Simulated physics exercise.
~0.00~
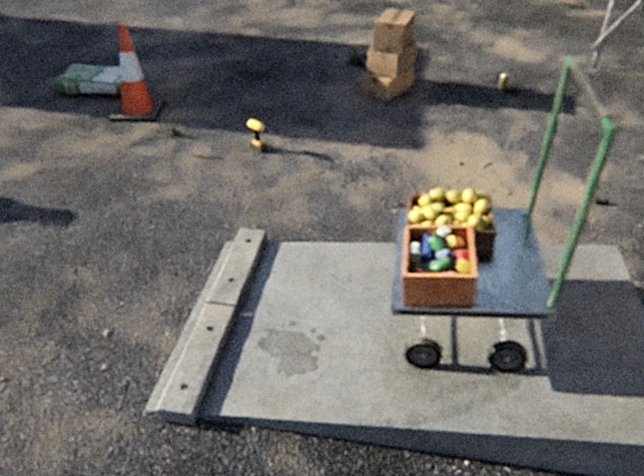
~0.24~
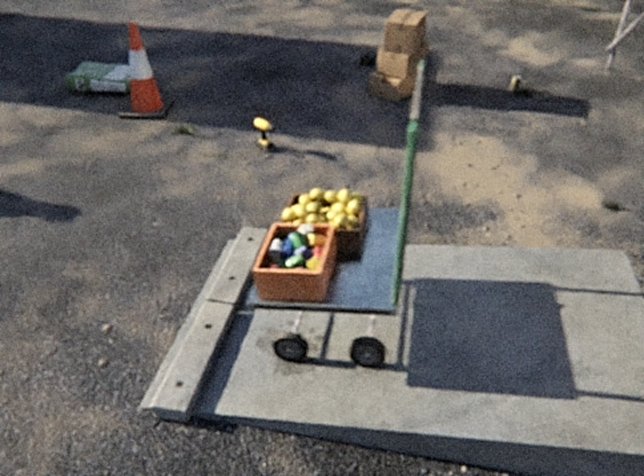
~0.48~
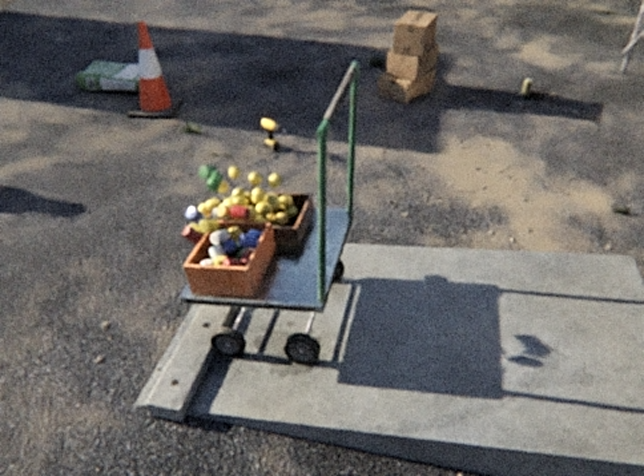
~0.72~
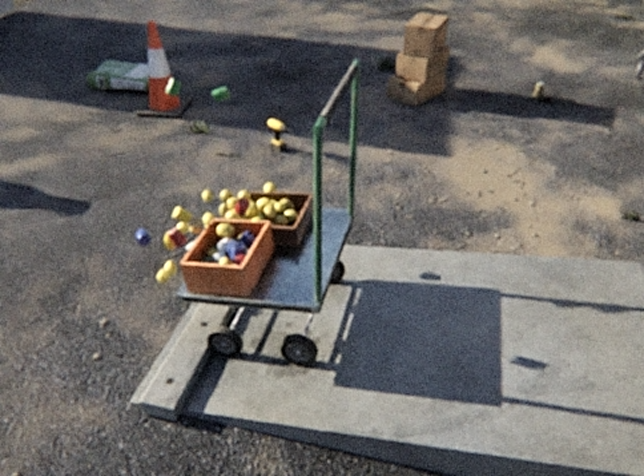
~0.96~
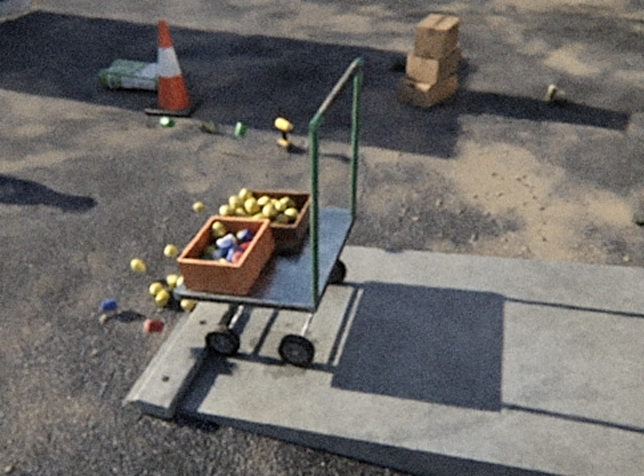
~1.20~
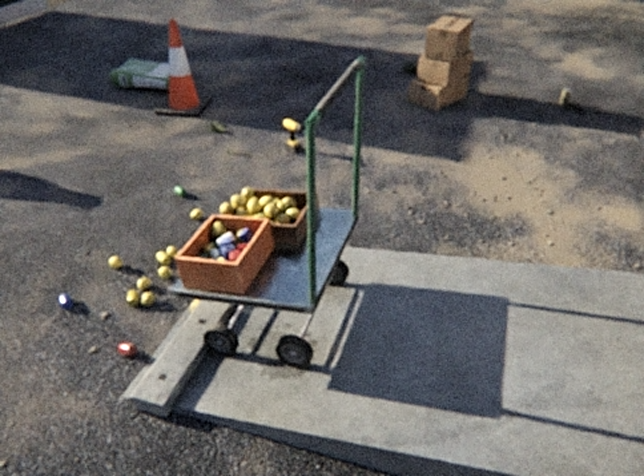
At first, a flat cart with a green handle rolls left down a pale ramp, carrying an orange container of small colourful items and a wooden container of lemons. A cone and stacked boxes stand behind it. The cart reaches the low kerb at the ramp's end and stops abruptly, while both containers stay put on its deck. Lemons and some colourful pieces fly forward over the container walls and drop to the ground. They scatter and roll across the asphalt to the left. At the end, the cart stands still against the kerb, with most of its load still aboard.
